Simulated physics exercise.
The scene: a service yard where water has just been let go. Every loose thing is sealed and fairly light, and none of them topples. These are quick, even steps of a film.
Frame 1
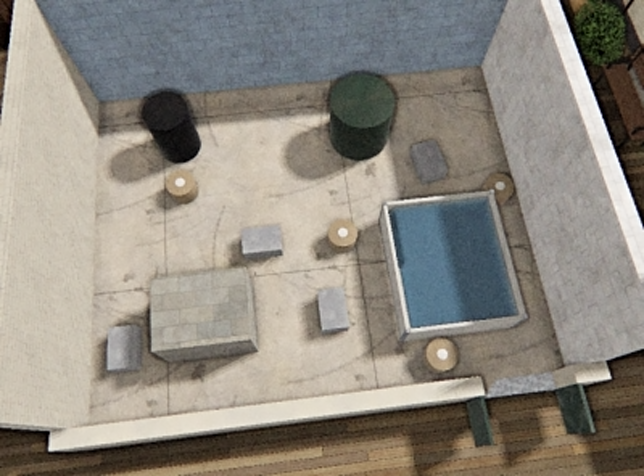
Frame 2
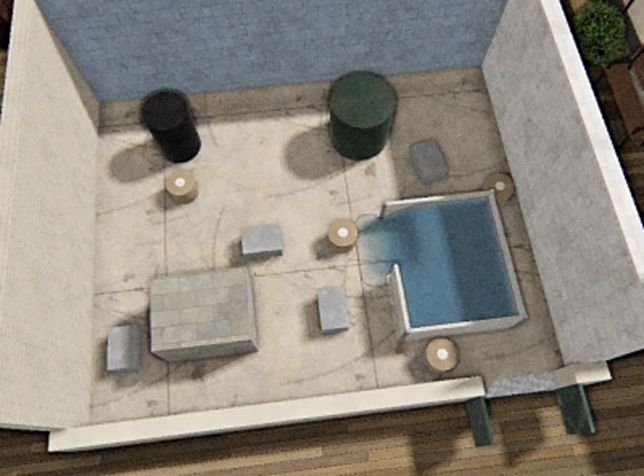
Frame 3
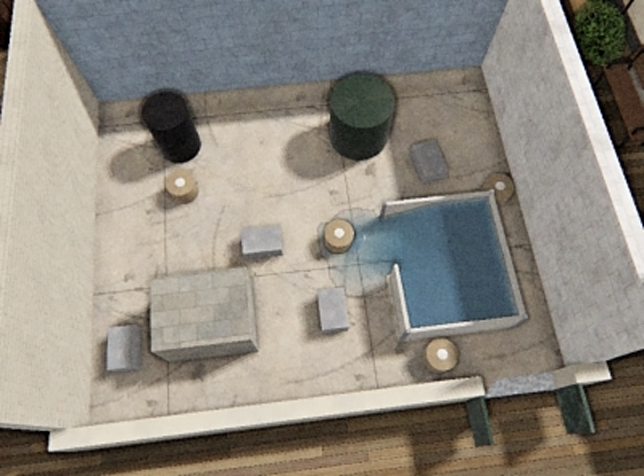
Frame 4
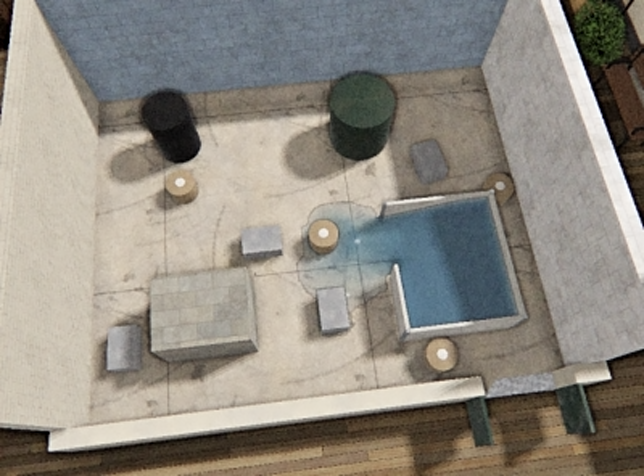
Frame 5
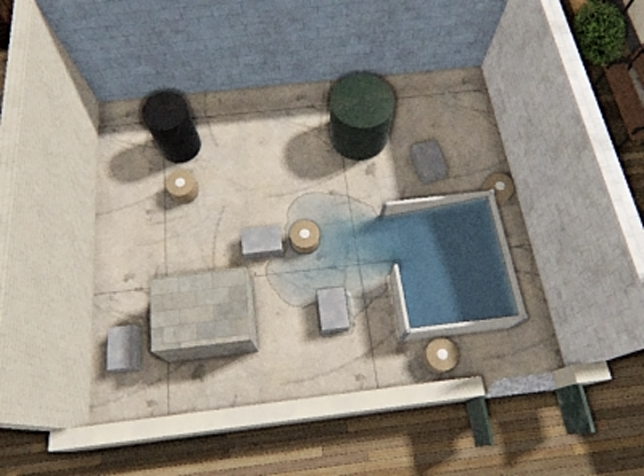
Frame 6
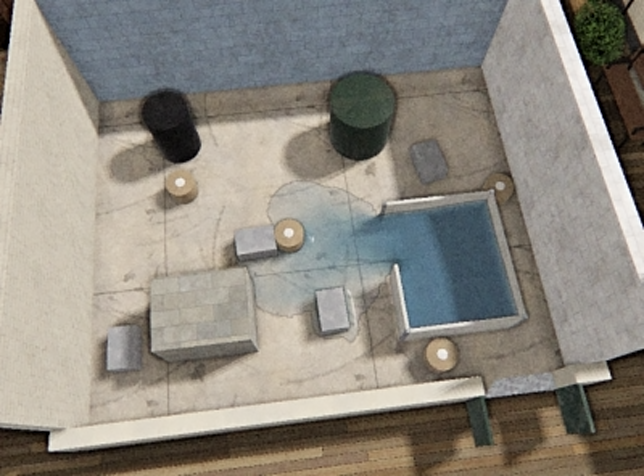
Blue water pours through a gap in the left side of a white-walled tank in a walled yard, seen from high above by a still camera. Black and green cylinders stand near the blue back wall, with grey crates, small round tan tubs and a pale tiled block around the floor. The water spreads leftward, pushing one tub left against a grey crate, which shifts slightly.
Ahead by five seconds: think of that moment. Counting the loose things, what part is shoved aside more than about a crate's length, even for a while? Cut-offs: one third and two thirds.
Between one third and two thirds.
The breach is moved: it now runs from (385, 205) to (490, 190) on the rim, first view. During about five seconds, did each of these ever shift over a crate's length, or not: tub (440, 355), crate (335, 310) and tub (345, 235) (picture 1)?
Well, in order they come out as below the mark, below the mark and below the mark.
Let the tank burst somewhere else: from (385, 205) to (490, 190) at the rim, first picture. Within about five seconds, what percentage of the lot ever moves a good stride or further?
That works out to about 20 per cent of them.
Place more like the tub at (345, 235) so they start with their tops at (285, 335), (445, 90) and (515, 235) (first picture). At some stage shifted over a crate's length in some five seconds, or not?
So, in order, the copies go a long way, nowhere much, nowhere much.
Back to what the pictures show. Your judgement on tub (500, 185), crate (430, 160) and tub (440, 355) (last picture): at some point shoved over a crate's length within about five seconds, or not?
Item one stayed under the mark, item two stayed under the mark, item three stayed under the mark.
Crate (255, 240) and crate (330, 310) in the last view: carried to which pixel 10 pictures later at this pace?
First object near (123, 234); second object near (314, 364).
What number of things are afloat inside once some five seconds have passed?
The tally stands at 5.
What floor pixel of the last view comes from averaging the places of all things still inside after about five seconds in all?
The average sits close to (287, 228).
A moment on, 2 of 8 are well off their spots; 0 afloat.
Next, 3 of 8 are well off their spots; 0 afloat.
Later, 4 of 8 are well off their spots; 3 afloat.
In the end, 4 of 8 are well off their spots, and 4 have been at some point; 5 afloat.
